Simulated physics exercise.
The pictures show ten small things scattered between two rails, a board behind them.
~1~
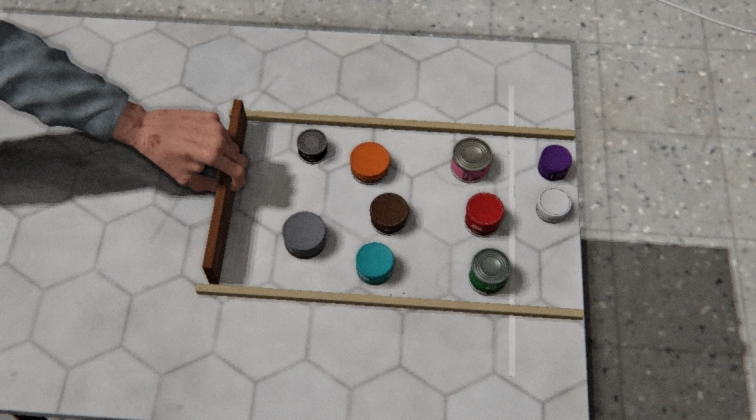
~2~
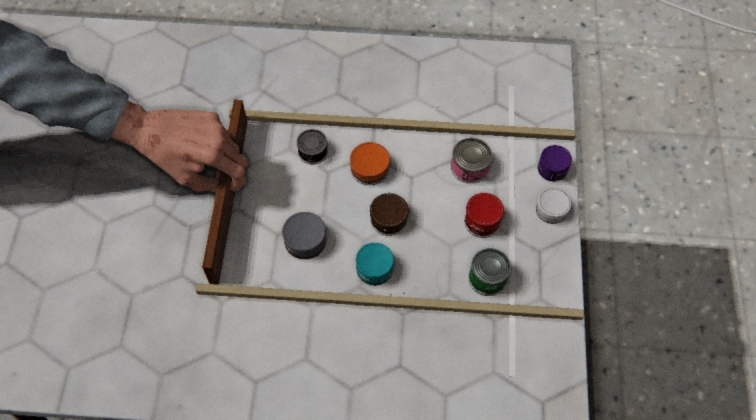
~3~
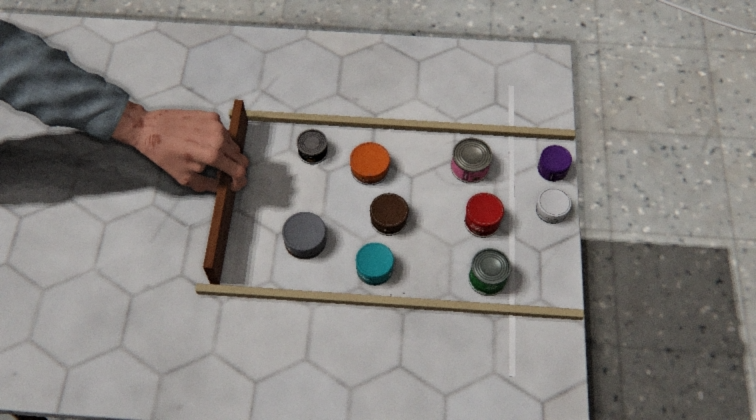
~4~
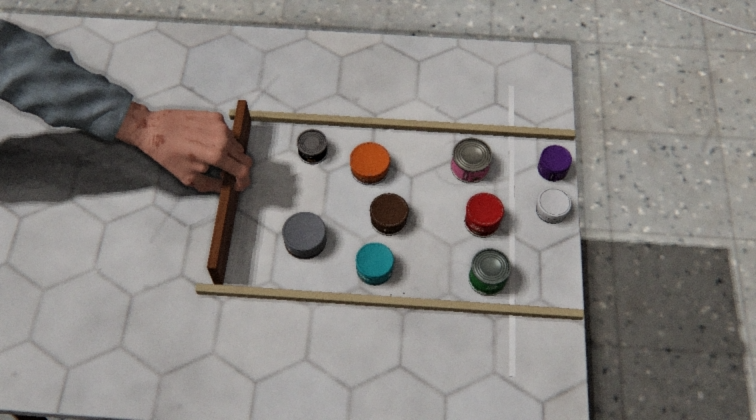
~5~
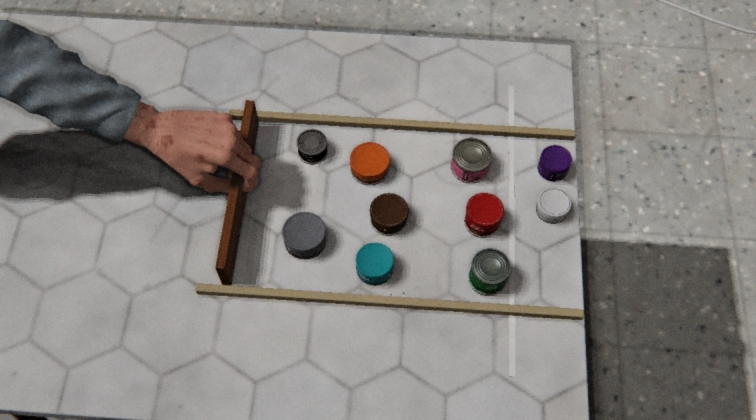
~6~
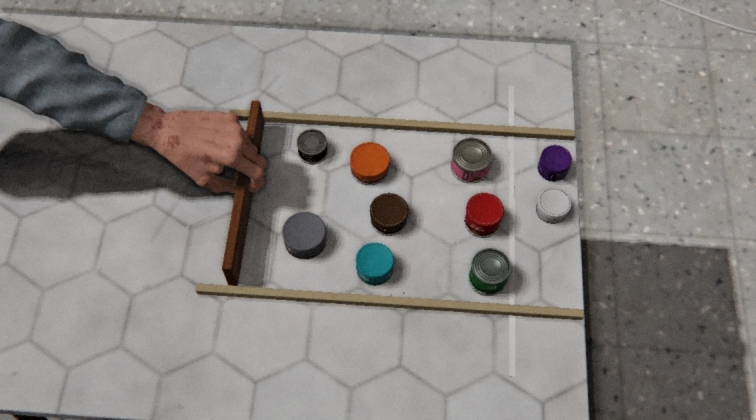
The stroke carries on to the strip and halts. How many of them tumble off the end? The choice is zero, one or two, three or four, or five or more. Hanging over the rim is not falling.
The number that fall off is one or two.
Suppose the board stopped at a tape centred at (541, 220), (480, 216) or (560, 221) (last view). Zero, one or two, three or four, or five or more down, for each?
The falls would be five or over; zero; at least five.
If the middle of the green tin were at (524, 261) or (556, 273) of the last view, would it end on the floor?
Place by place, it survives; stays on.
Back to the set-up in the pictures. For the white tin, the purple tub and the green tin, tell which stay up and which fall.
The white tin holds on, the purple tub tumbles off, the green tin does not fall.
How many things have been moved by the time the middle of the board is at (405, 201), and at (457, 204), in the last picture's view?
5 and 8.
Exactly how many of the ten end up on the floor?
Fallen: 1.
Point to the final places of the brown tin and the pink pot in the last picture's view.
The brown tin at (532, 214), the pink pot at (561, 158).
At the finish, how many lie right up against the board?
That makes 5.
A little later, none off yet; purple tub at rest near (554, 163); white tin at rest near (553, 206); green tin at rest near (489, 272).
When it is over, the number that fall off is one or two; down, purple tub.
